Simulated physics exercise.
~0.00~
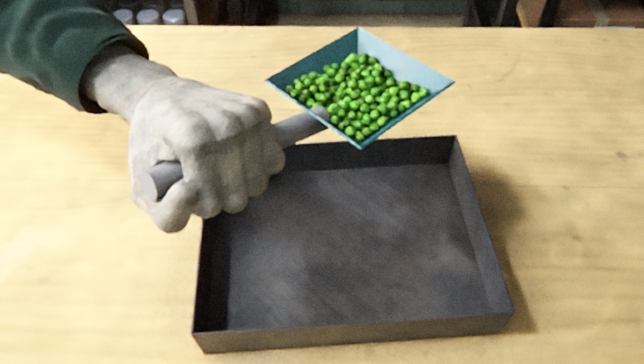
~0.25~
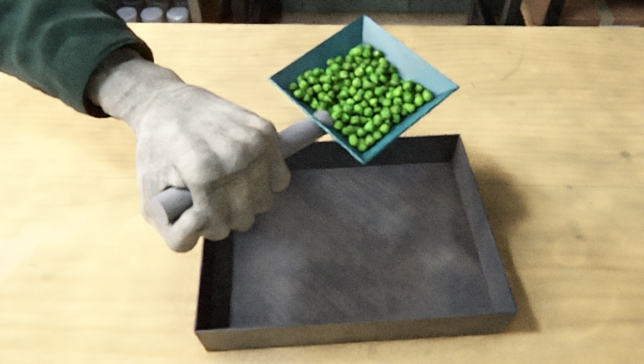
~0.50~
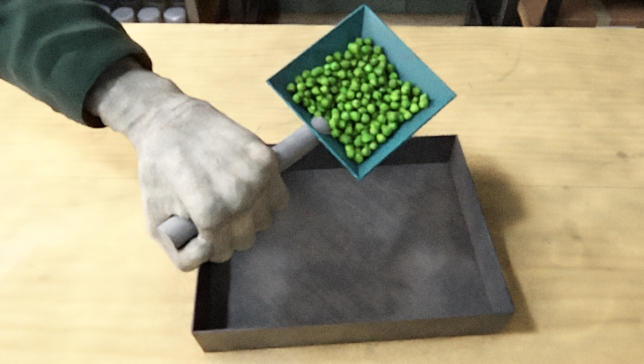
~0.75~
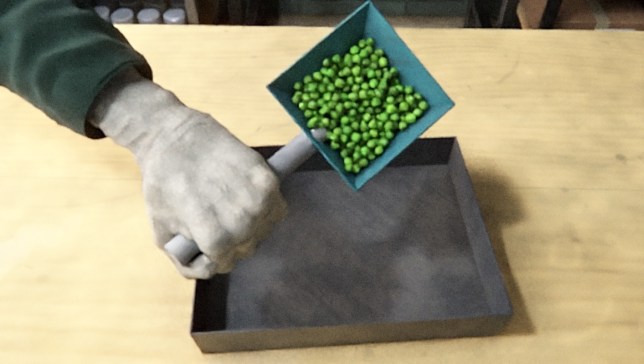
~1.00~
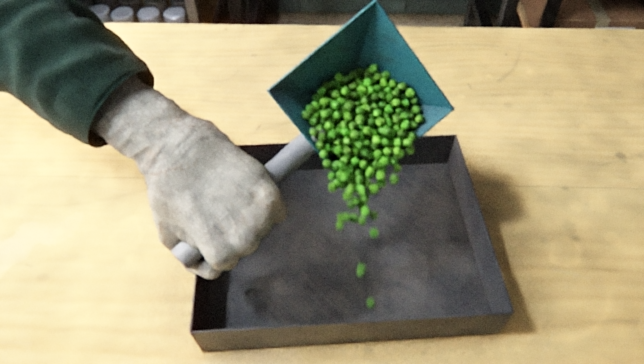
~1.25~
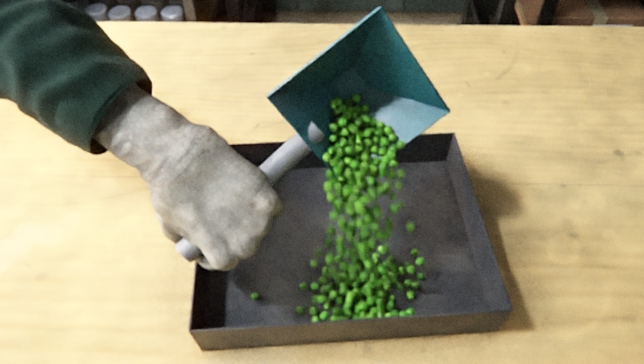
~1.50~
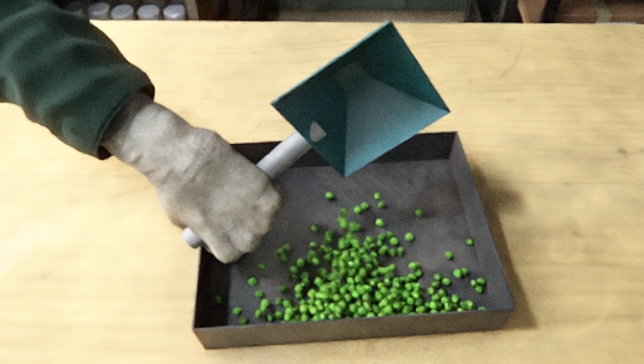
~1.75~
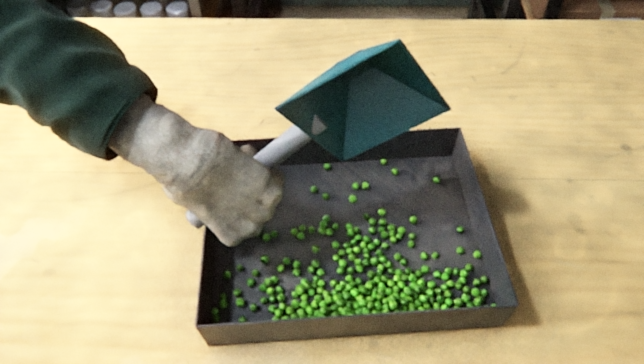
A hand in a dark green sleeve steadily tipped a blue-green scoop of peas over a dark tray. The peas held at first, then poured out in a rush and scattered across the tray, leaving the scoop empty above them.
